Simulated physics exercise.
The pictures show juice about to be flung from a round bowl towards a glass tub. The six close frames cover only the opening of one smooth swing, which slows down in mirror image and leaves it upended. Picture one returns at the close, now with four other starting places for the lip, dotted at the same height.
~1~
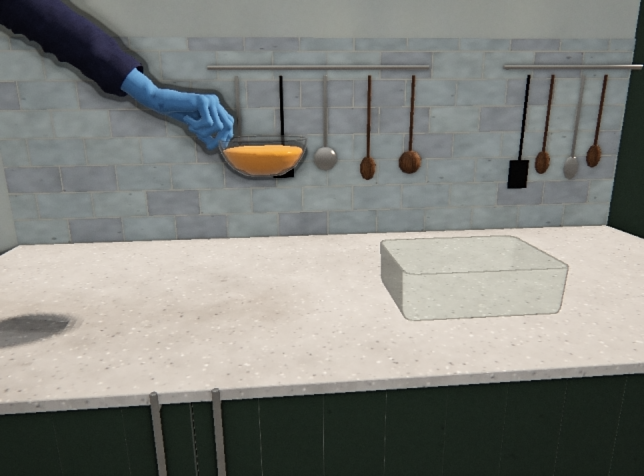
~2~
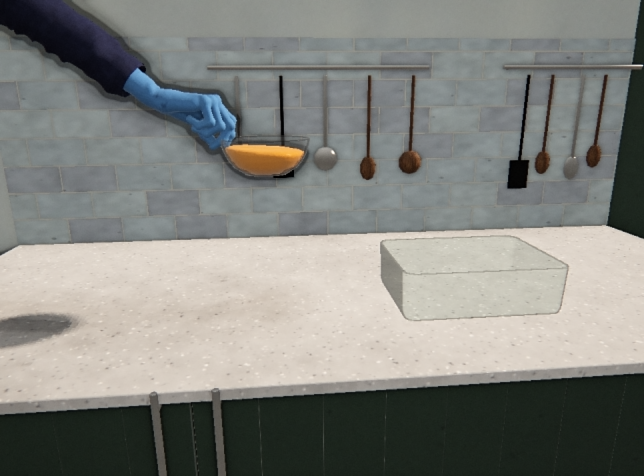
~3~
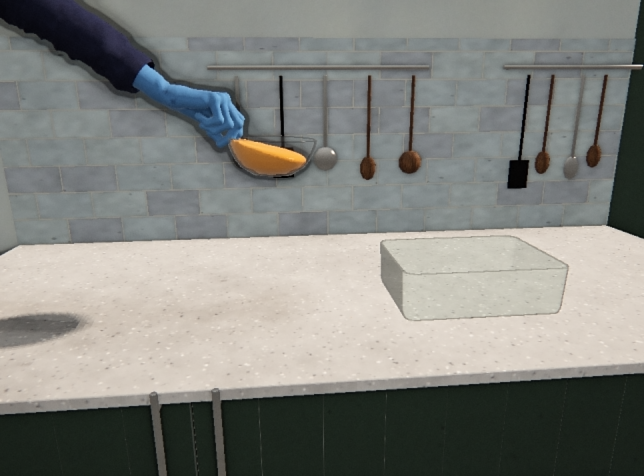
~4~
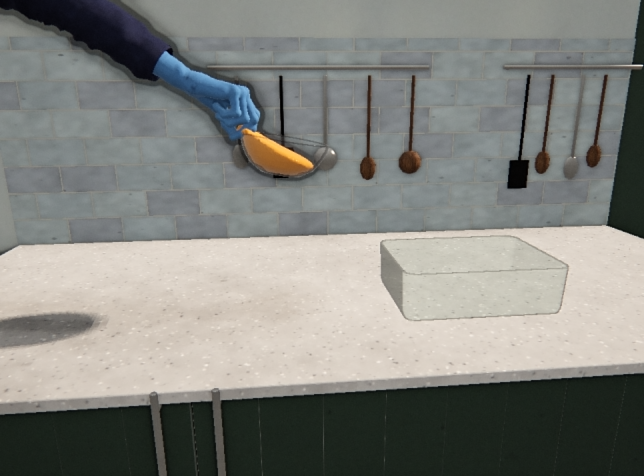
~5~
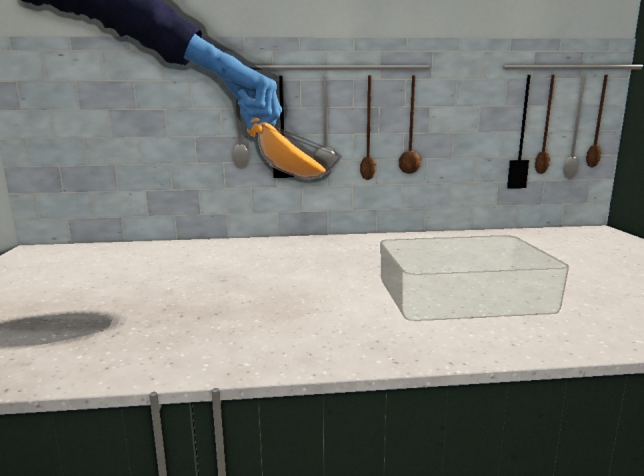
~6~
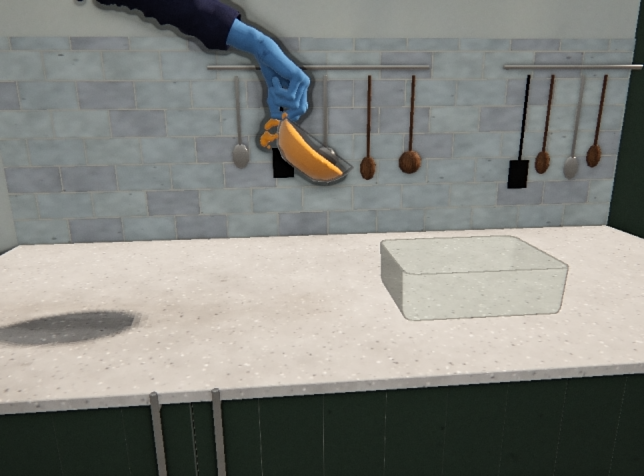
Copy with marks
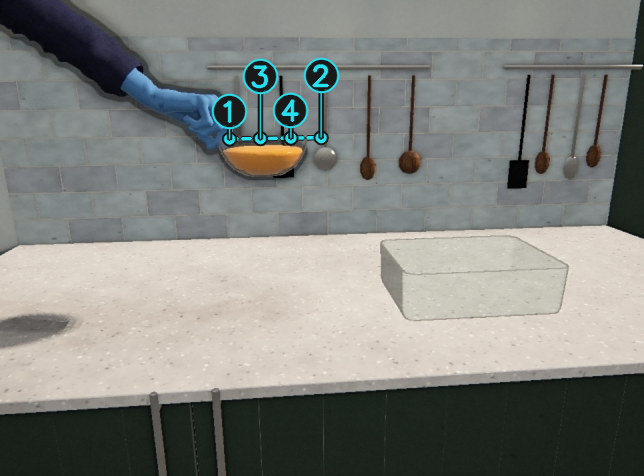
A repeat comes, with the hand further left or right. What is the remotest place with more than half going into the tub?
The limit is 3.
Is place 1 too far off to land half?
Yes, that goes wrong.
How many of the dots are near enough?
Three of them.
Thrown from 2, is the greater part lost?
No.
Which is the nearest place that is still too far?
That would be 1.
On the marked copy, 1 at (229, 139); 2 at (321, 137); 3 at (260, 138); 4 at (290, 138).
For place 1, about 15 % lands in the tub, 80 % falls short and 5 % goes beside or beyond.
For place 2, about 67 % lands in the tub, 7 % falls short and 26 % goes beside or beyond.
For place 3, about 66 % lands in the tub, 20 % falls short and 14 % goes beside or beyond.
For place 4, about 75 % lands in the tub, 8 % falls short and 17 % goes beside or beyond.
